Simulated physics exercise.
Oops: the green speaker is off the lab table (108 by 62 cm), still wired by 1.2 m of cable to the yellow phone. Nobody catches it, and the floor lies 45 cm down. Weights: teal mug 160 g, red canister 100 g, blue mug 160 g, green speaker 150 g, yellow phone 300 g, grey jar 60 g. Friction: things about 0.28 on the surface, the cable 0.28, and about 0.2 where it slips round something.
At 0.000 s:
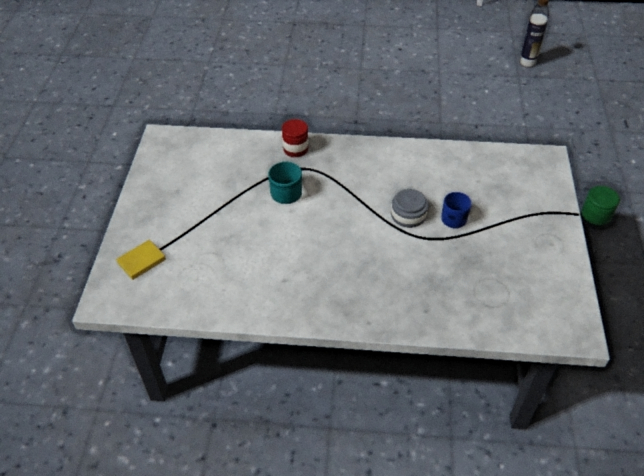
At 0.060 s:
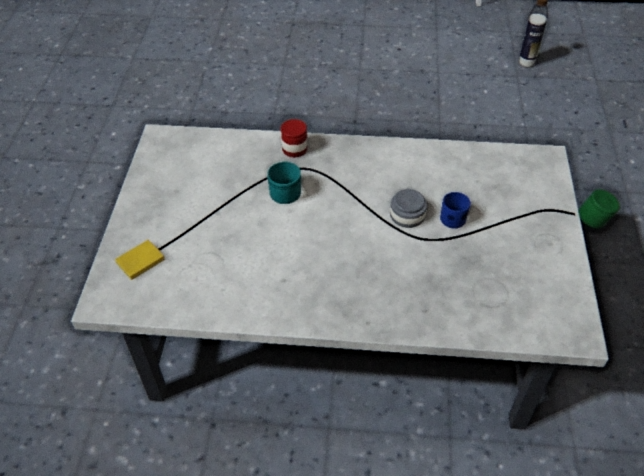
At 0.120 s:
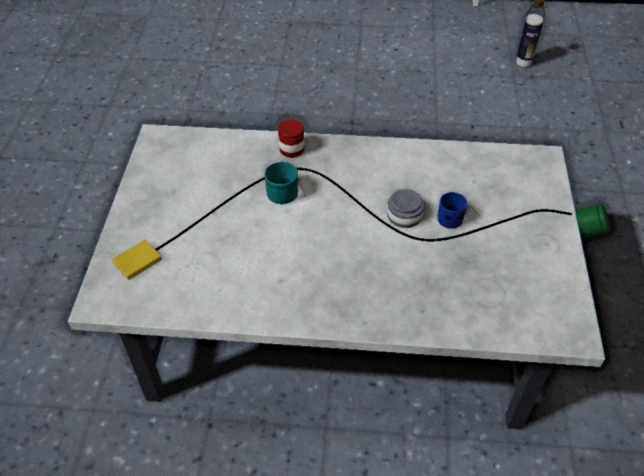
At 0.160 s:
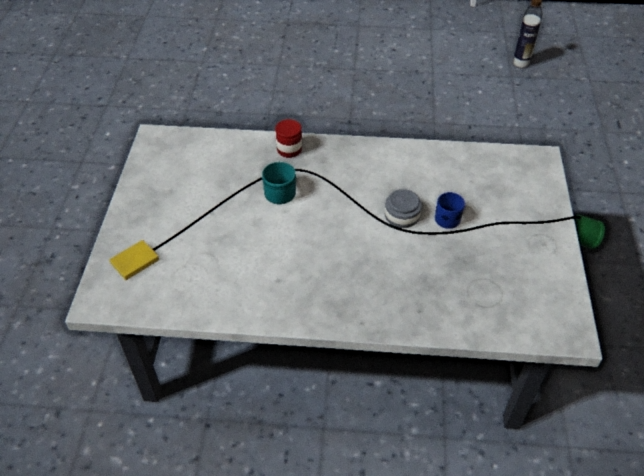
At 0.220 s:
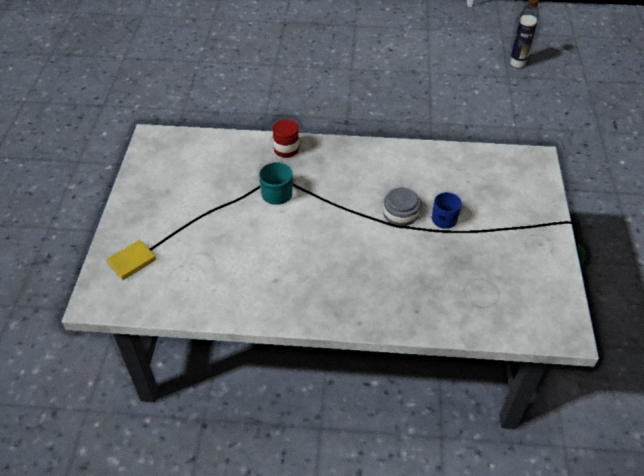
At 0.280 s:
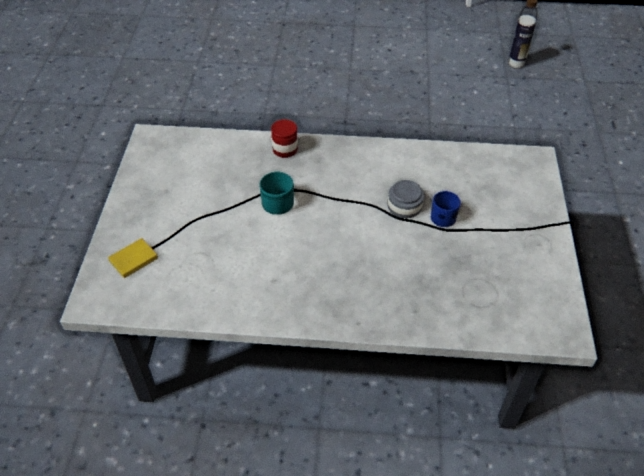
Lab table with mugs and containers as a green object drops off the right edge, its black cable straightening and shifting a teal mug.
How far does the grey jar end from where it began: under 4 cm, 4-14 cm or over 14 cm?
Result: Grey jar shifts a middling way.
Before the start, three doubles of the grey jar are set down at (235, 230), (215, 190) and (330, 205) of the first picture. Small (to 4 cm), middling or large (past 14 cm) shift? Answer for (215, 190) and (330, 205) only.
In that order: Small, middling.
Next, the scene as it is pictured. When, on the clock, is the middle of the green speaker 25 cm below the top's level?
That is: 0.50 s.
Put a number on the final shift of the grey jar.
Grey jar 10 cm.
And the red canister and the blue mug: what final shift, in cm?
Red canister 0 cm, blue mug 0 cm.
After 0.5 s, the cable's tail end at (159, 248); grey jar 10 cm off its start, teal mug 15 cm off its start, green speaker over the edge.
After 0.7 s, the cable's tail end at (167, 250); grey jar 10 cm off its start, teal mug 19 cm off its start, green speaker over the edge.
After 1.0 s, the cable's tail end at (178, 252); grey jar 10 cm off its start at (419, 175), teal mug 19 cm off its start at (291, 236), green speaker over the edge.
After 1.2 s, the cable's tail end at (180, 252); grey jar 10 cm off its start, teal mug 19 cm off its start, yellow phone 6 cm off its start.
After 2.4 s, the cable's tail end at (186, 252); grey jar 10 cm off its start at (419, 175), teal mug 20 cm off its start at (291, 236), yellow phone 7 cm off its start at (164, 252), green speaker over the edge.
